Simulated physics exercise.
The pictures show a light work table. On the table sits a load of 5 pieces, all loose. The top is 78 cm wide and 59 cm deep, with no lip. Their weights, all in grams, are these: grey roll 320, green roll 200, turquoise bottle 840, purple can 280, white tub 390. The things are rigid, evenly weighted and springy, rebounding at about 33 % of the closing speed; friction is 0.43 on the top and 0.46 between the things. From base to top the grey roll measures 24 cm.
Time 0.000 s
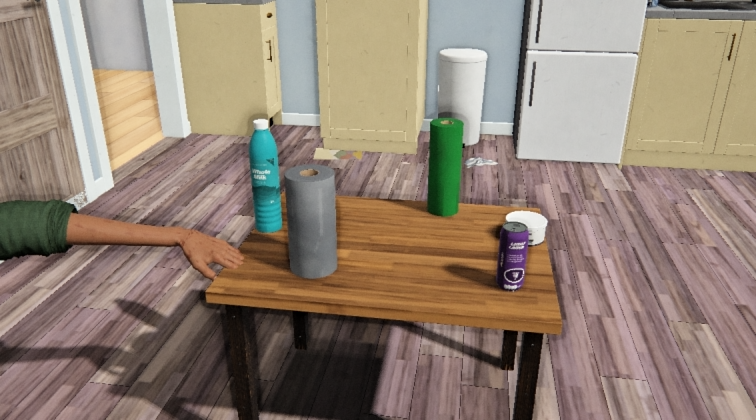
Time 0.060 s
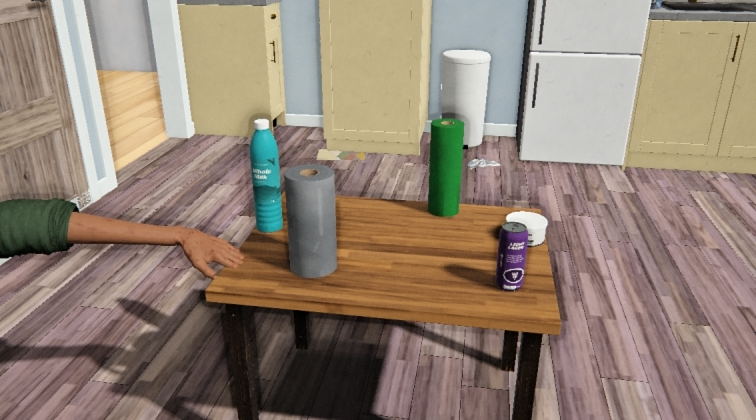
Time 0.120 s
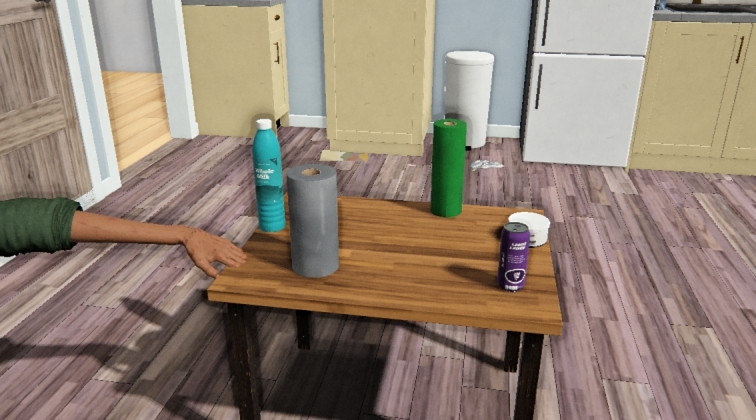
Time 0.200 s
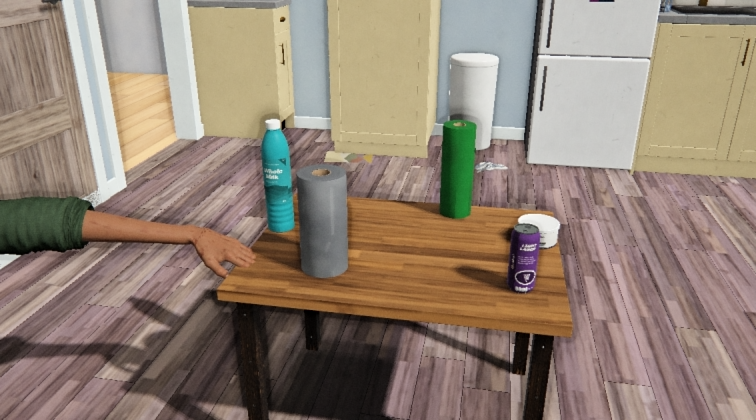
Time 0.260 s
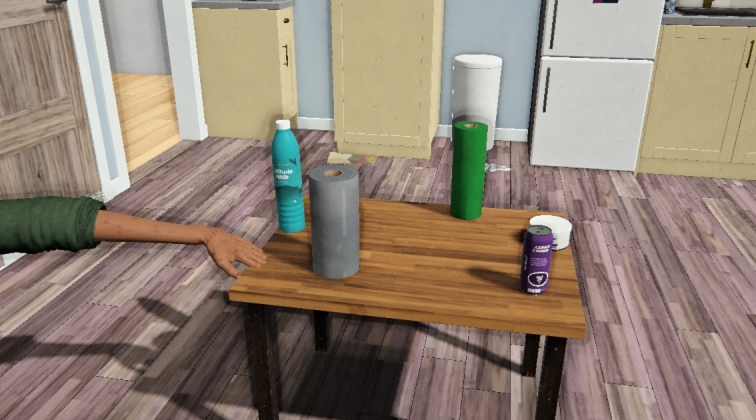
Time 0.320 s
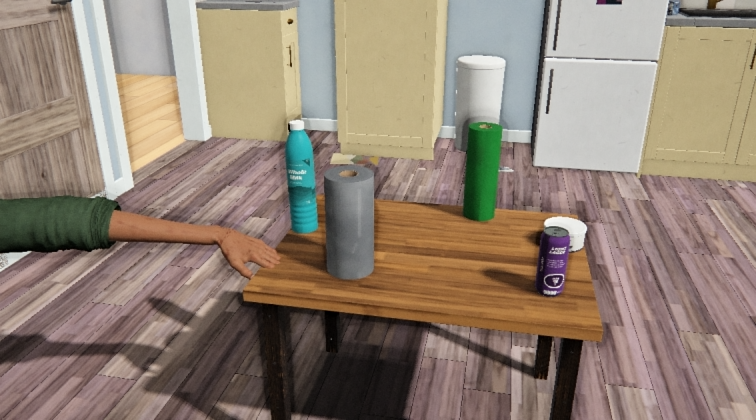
A green-sleeved arm reaches in from the left, its hand at the edge of a wooden table in a kitchen, seen from slightly above. On the table stand a turquoise bottle and grey roll at left, a green roll farther back, and a purple can before a white tub at right. The table slides slowly rightward, carrying everything, while the hand follows and the view shifts slightly left.
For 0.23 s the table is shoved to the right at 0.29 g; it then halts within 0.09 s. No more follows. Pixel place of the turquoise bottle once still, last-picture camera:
About (383, 225).
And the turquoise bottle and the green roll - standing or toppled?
In the last frame the turquoise bottle does not stay up and the green roll does not stay up.
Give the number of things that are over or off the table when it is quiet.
Count: 2.
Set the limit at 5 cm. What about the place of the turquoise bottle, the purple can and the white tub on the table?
First, the turquoise bottle is moved away; second, the purple can stays in its position; third, the white tub stays in its position.
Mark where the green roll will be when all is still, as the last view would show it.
My guess is roughly (555, 206).
After 0.52 s, table shifted 11 cm; turquoise bottle leaning 28° near (335, 180); green roll leaning 14°; purple can leaning 6°.
After 0.72 s, table shifted 11 cm; turquoise bottle on its side near (379, 225); green roll leaning 20°; white tub slid 2 cm.
After 1.22 s, table shifted 11 cm; turquoise bottle on its side near (383, 224); green roll leaning 73°; white tub slid 2 cm.
At rest (1.8 s), tipped over on the table, green roll and turquoise bottle; the other 3 in place, give or take 5 cm. Seen from the same camera at the end, turquoise bottle near (383, 225).
